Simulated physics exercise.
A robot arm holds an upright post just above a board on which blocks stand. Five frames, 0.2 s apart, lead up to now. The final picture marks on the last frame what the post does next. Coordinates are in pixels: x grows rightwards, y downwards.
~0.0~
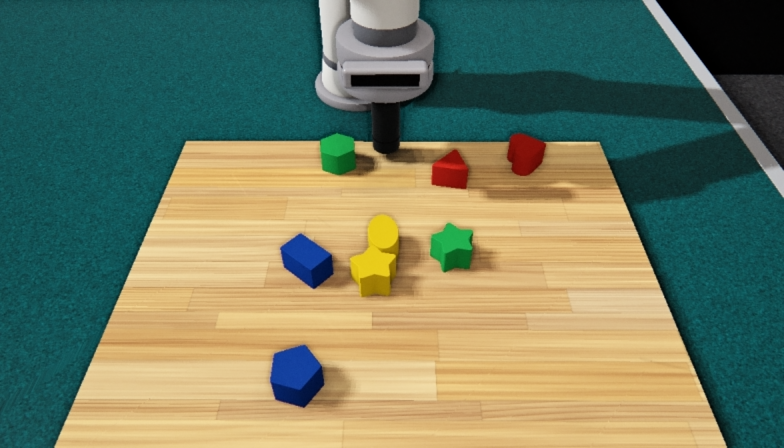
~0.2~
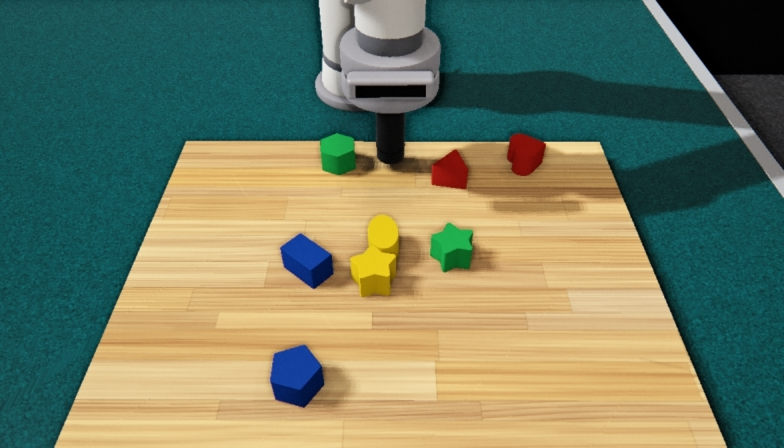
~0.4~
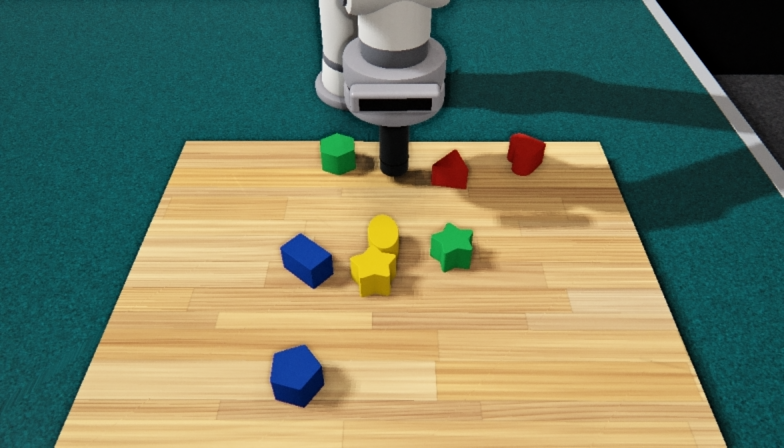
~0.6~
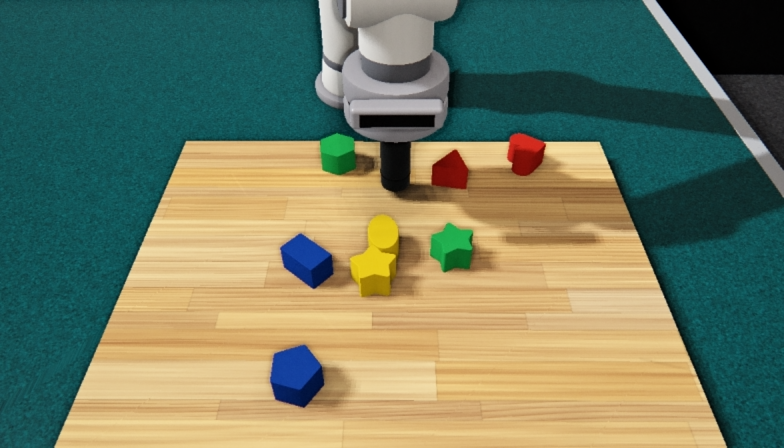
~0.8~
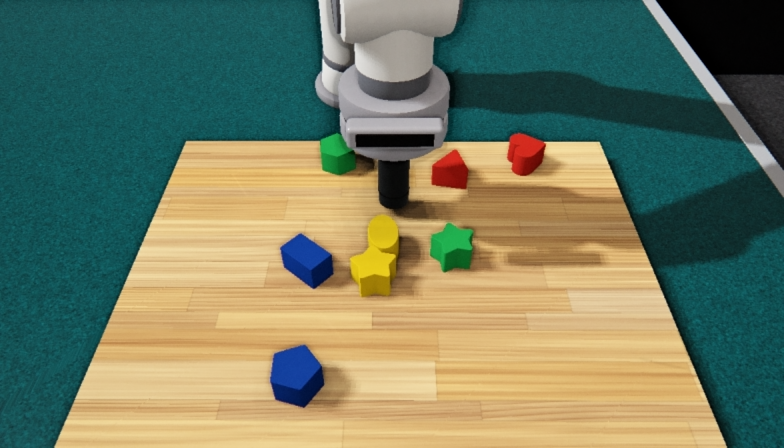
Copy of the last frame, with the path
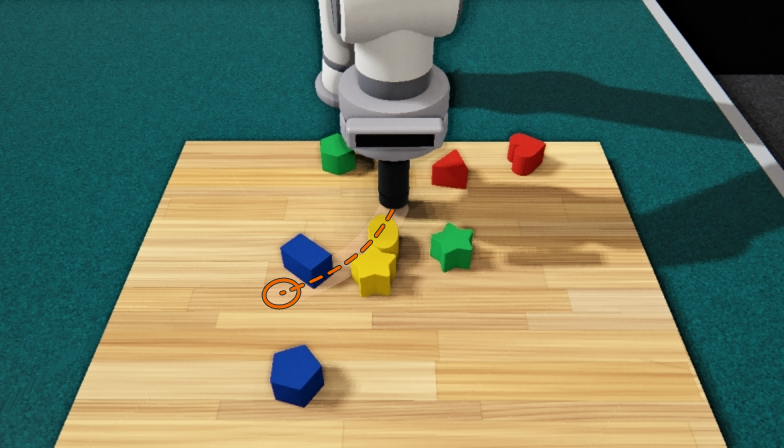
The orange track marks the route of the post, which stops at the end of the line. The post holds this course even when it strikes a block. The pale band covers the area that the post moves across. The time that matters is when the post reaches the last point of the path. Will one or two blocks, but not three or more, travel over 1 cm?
No, it doesn't check out.
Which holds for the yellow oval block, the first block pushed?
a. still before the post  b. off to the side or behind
I'll go with b - off to the side or behind.
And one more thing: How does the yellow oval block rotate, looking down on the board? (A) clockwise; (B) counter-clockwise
I choose B.
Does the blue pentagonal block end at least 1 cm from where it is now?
No
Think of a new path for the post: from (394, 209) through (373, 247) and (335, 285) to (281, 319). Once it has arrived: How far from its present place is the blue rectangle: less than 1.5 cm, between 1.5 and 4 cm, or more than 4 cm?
Net shift: 1.5 to 4 cm.
The drawn path runs from (394, 209) through (371, 241) and (333, 271) to (282, 293).
The first path, step by step. One third of the way, post (371, 234); yellow star-shaped block (370, 271); yellow oval block (385, 248), turned 40° anticlockwise.
Two thirds of the way, post (332, 263); blue rectangle (297, 253), turned 25° clockwise; yellow star-shaped block (366, 278), turned 15° anticlockwise; yellow oval block (383, 254), turned 85° anticlockwise.
At the end, post (280, 285); blue pentagonal block not moved; blue rectangle (260, 256), turned 100° clockwise; yellow star-shaped block (366, 278), turned 15° anticlockwise; yellow oval block (383, 254), turned 85° anticlockwise; red triangular block not moved.
